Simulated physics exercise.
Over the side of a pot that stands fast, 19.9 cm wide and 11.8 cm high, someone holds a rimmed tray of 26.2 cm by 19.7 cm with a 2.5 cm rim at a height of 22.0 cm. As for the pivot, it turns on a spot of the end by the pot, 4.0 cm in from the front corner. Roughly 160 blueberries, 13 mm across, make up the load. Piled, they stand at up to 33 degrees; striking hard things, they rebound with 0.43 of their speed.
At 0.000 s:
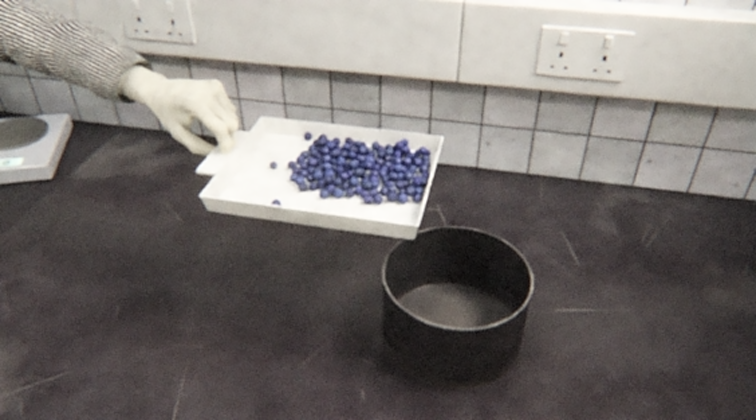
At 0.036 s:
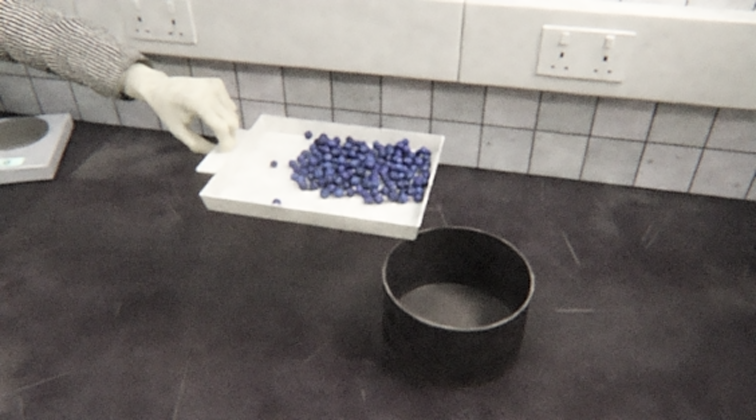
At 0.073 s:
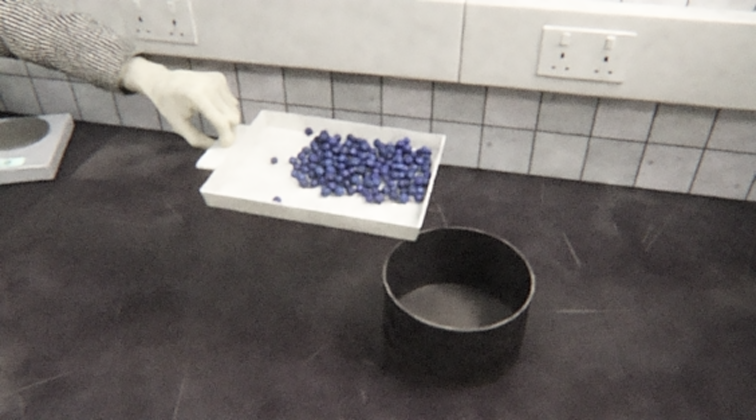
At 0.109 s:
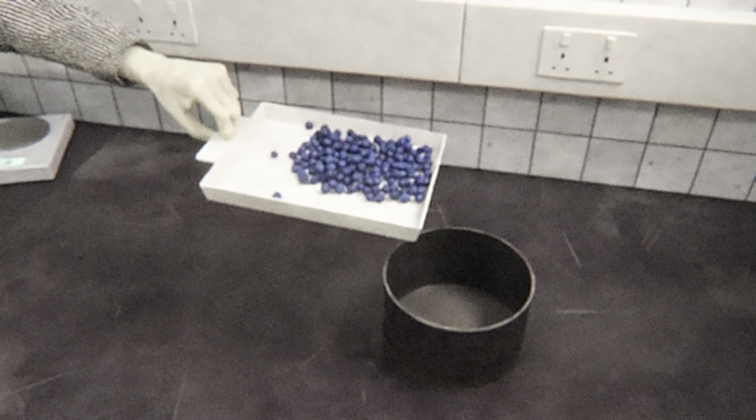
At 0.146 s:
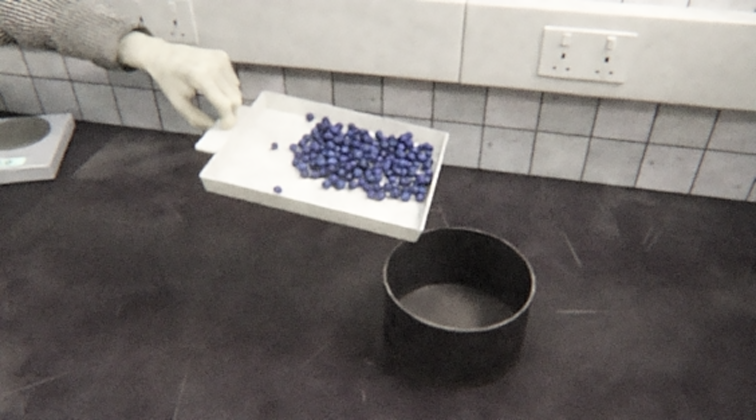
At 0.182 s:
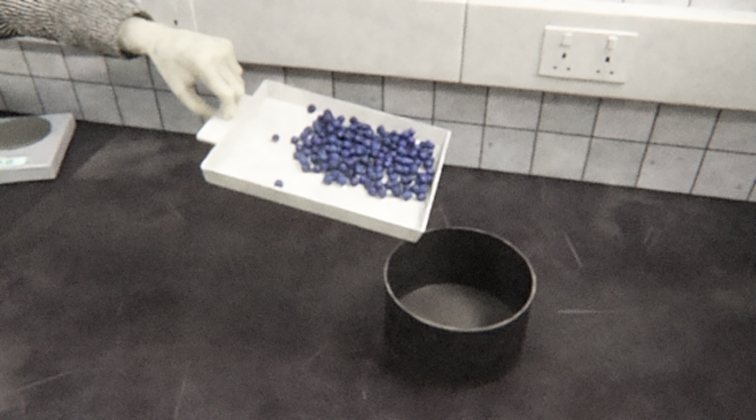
In this clip, a gloved hand at the left holds a white rimmed tray of blueberries beside a dark round pot on a dark counter, then gradually raises the tray's left end, slanting it down toward the right.
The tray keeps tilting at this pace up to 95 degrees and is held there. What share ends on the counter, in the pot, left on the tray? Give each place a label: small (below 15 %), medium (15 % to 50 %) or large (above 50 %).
Shares by place: Counter small, pot large, tray small.
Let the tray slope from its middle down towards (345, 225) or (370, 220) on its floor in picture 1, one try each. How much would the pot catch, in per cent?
Estimate: Some 25 % and some 55 % respectively.
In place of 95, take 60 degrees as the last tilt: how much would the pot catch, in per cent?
The pot would get around 10 per cent.
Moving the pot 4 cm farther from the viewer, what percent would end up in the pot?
60 %.
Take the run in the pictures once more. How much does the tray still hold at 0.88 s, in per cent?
90 %, give or take.
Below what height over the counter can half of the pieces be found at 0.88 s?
Roughly 28 centimetres.
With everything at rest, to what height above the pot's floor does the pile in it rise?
About 3.5 centimetres.
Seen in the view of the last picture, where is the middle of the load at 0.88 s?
Close to pixel (437, 172).
Then, at 0.60 s, tilt 52 degrees; the tray holds 100 %, the pot 0 %.
Then, at 0.88 s, tilt 79 degrees; the tray holds 90 %, the pot 5 %.
After 1.26 s, tilt 95 degrees; the tray holds 25 %, the pot 40 %.
At rest (2.3 s), counter 10 %, pot 90 %, tray 0 %.
